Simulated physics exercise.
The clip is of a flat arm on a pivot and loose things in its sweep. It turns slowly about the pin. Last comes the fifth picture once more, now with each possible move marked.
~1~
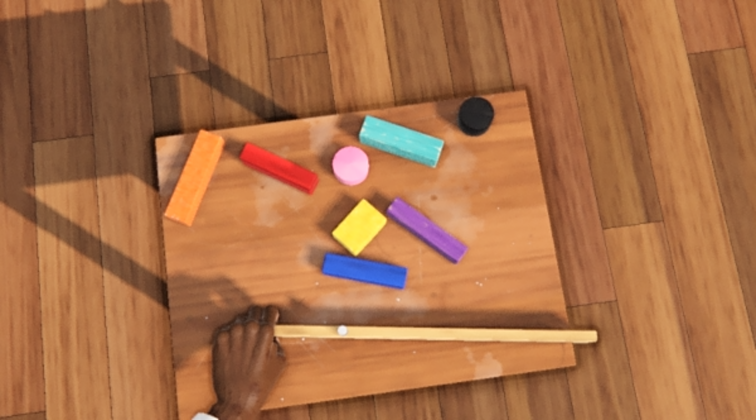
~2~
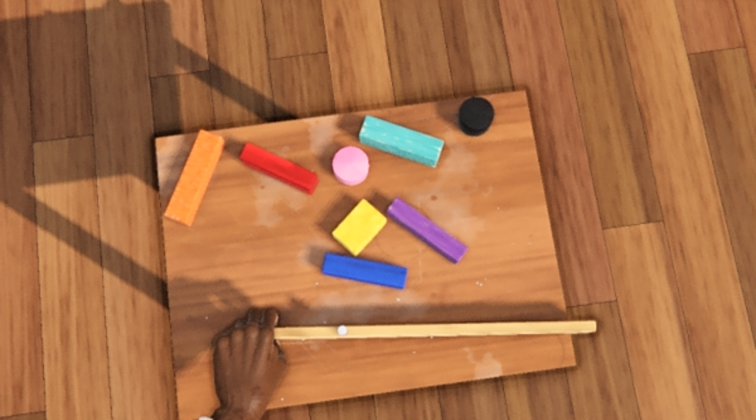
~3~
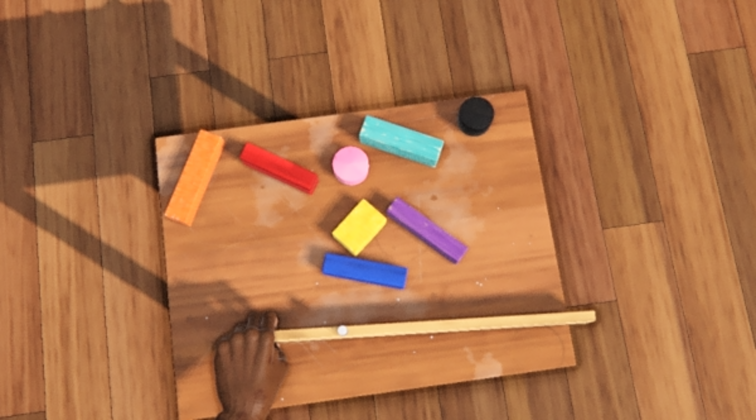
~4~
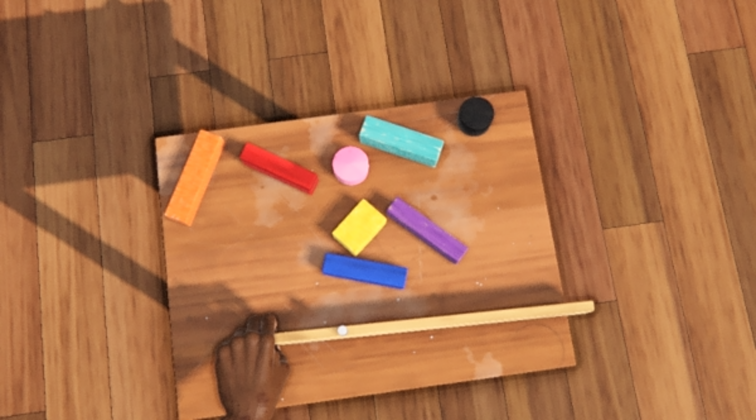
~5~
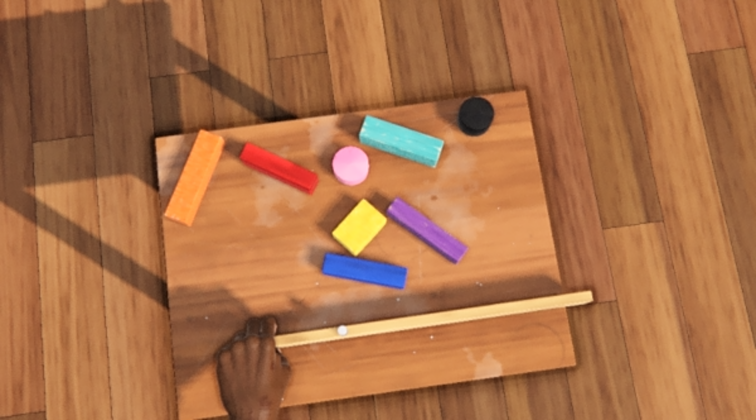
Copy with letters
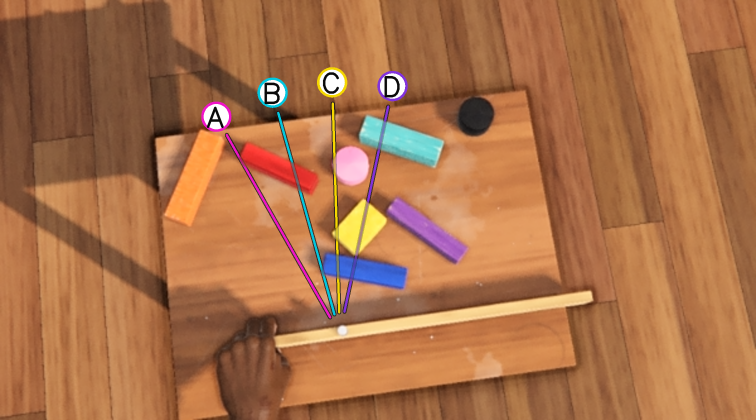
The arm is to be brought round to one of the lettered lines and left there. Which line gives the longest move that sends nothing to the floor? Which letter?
At D, and not beyond.
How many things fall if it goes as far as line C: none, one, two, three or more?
Two.
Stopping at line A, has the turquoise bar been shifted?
Yes.
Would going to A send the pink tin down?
Yes.
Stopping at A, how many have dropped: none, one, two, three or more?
By then, two.
On the marked copy, A at (277, 224); B at (305, 211); C at (336, 205); D at (367, 206).
Taking D. A third of the way, arm (451, 259); purple bar (420, 223); black tin (476, 116).
Two thirds of the way, arm (409, 221); pink tin (328, 149); purple bar (376, 184).
When it is over, arm (370, 206); pink tin (290, 126); turquoise bar (343, 118); nothing has fallen.
As for the rest, A drops the turquoise bar and pink tin; B drops the turquoise bar and pink tin; C drops the turquoise bar and pink tin.
